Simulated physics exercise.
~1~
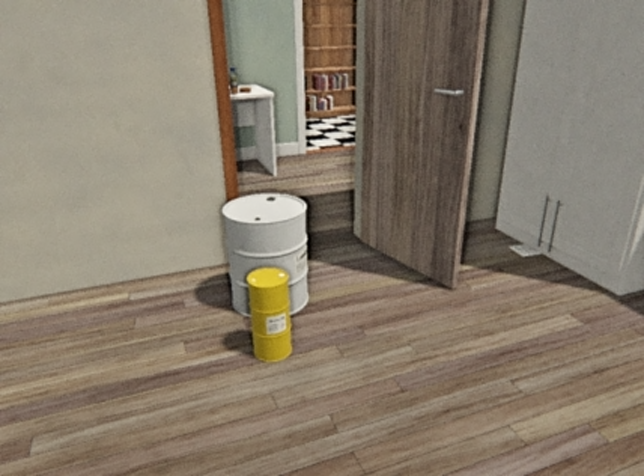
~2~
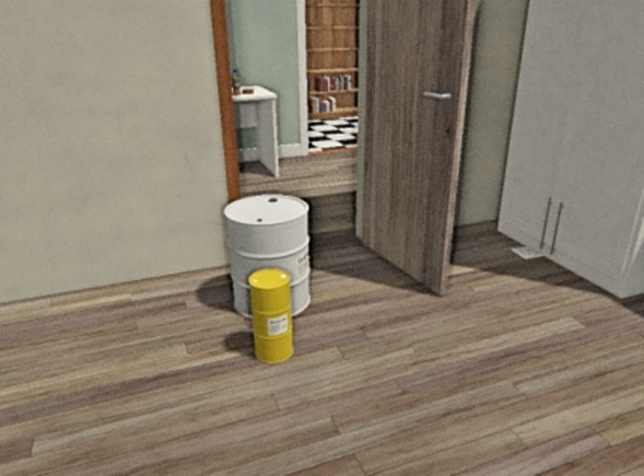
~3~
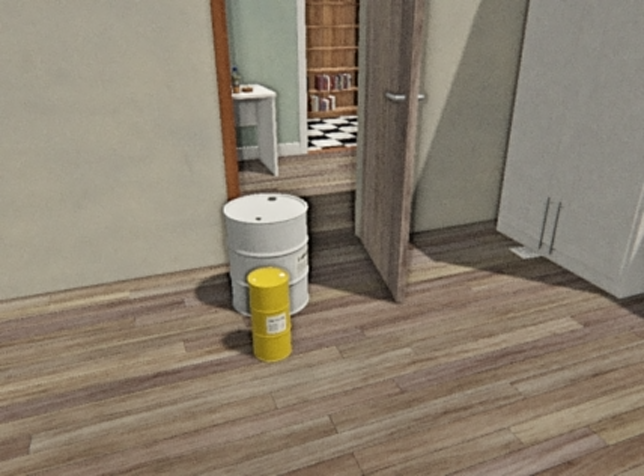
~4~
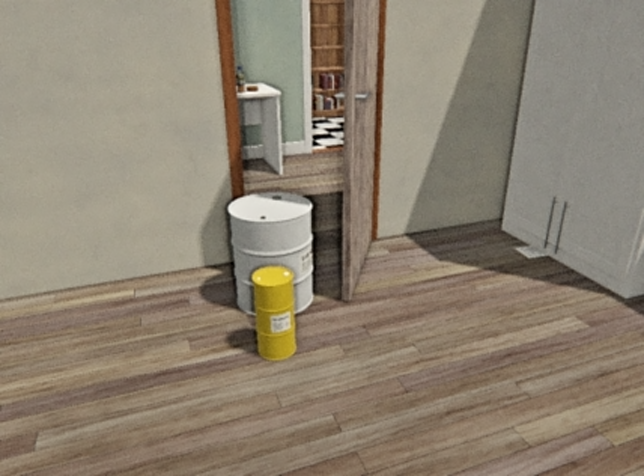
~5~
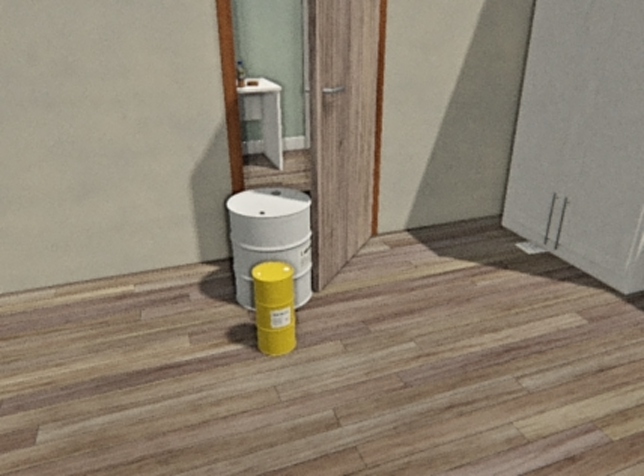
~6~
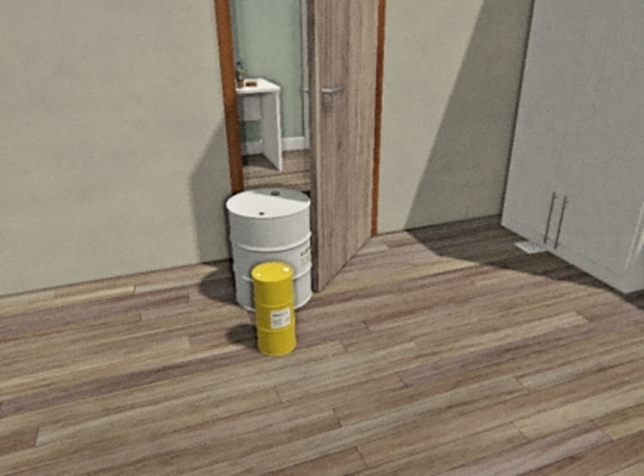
In a room with a wooden floor, a wide-open door swung leftwards towards its frame, where a white drum and a smaller yellow canister stood, and it came to rest still partly open beside the drum, with both containers unmoved.
